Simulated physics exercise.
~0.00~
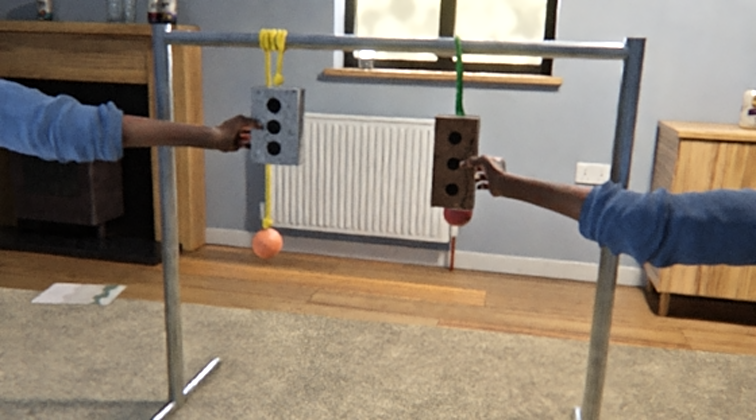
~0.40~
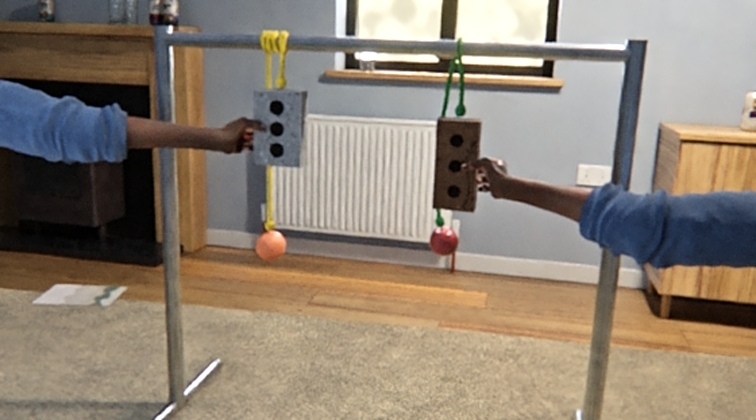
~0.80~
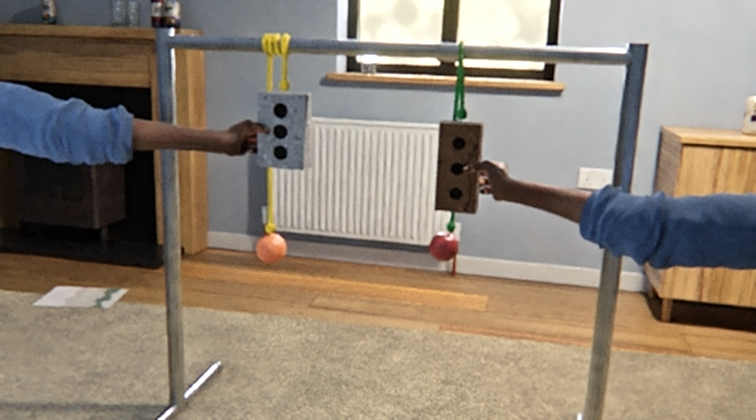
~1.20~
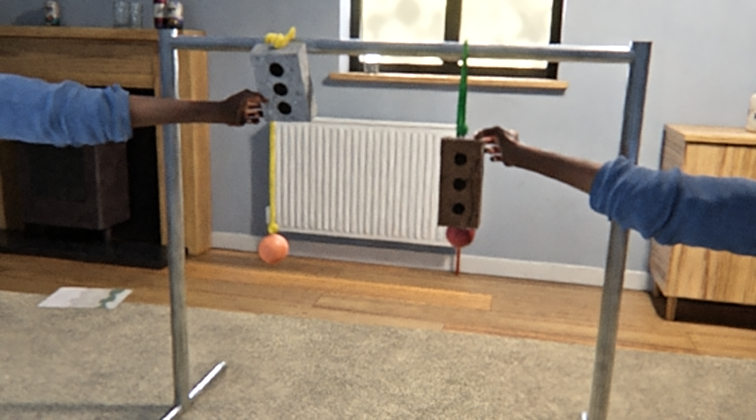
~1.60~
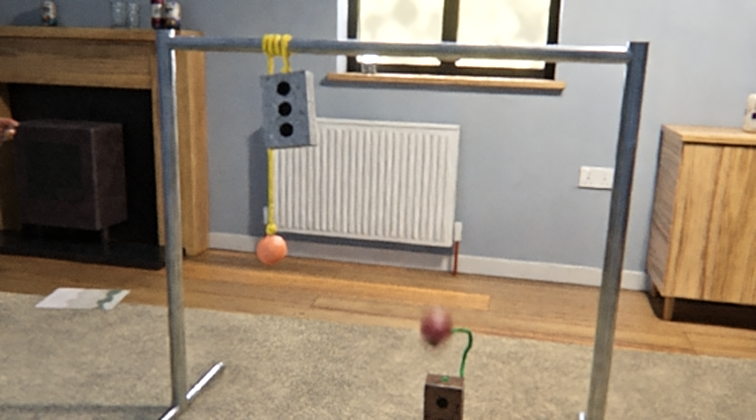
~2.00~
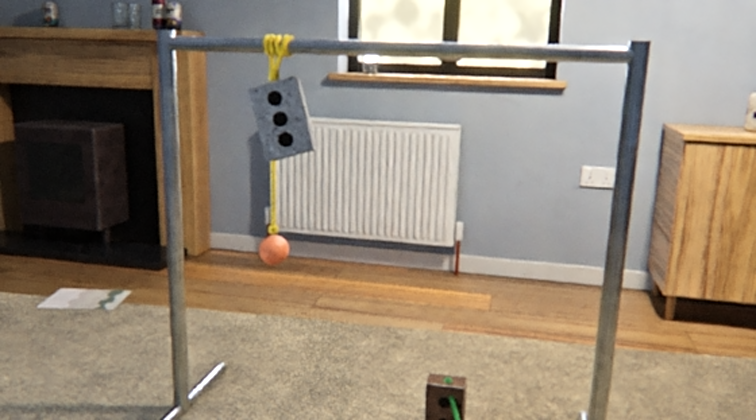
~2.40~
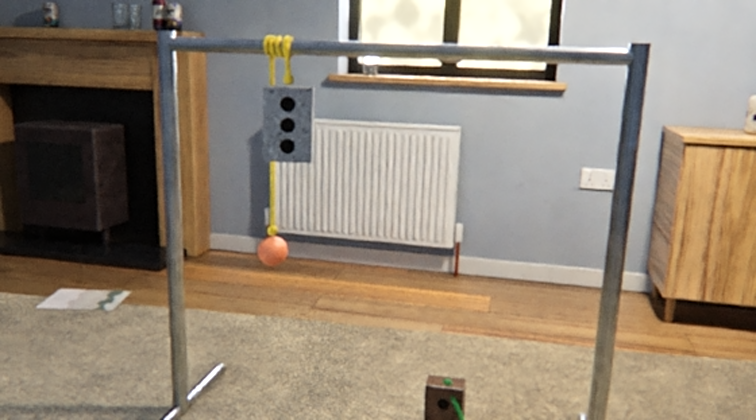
In a room with a fireplace, a radiator and a beige carpet, seen from the front by a slightly swaying camera, a metal rail stands on two posts. A grey paver hangs at left from a yellow rope with an orange ball at its end, and a brown brick at right from a green rope with a red apple. Two blue-sleeved arms steady the blocks, then let go and withdraw. The brick drops, pulling its green rope off the rail, and lands on the floor, the apple following. The paver tilts and sways but stays hanging, while the brick rests below.
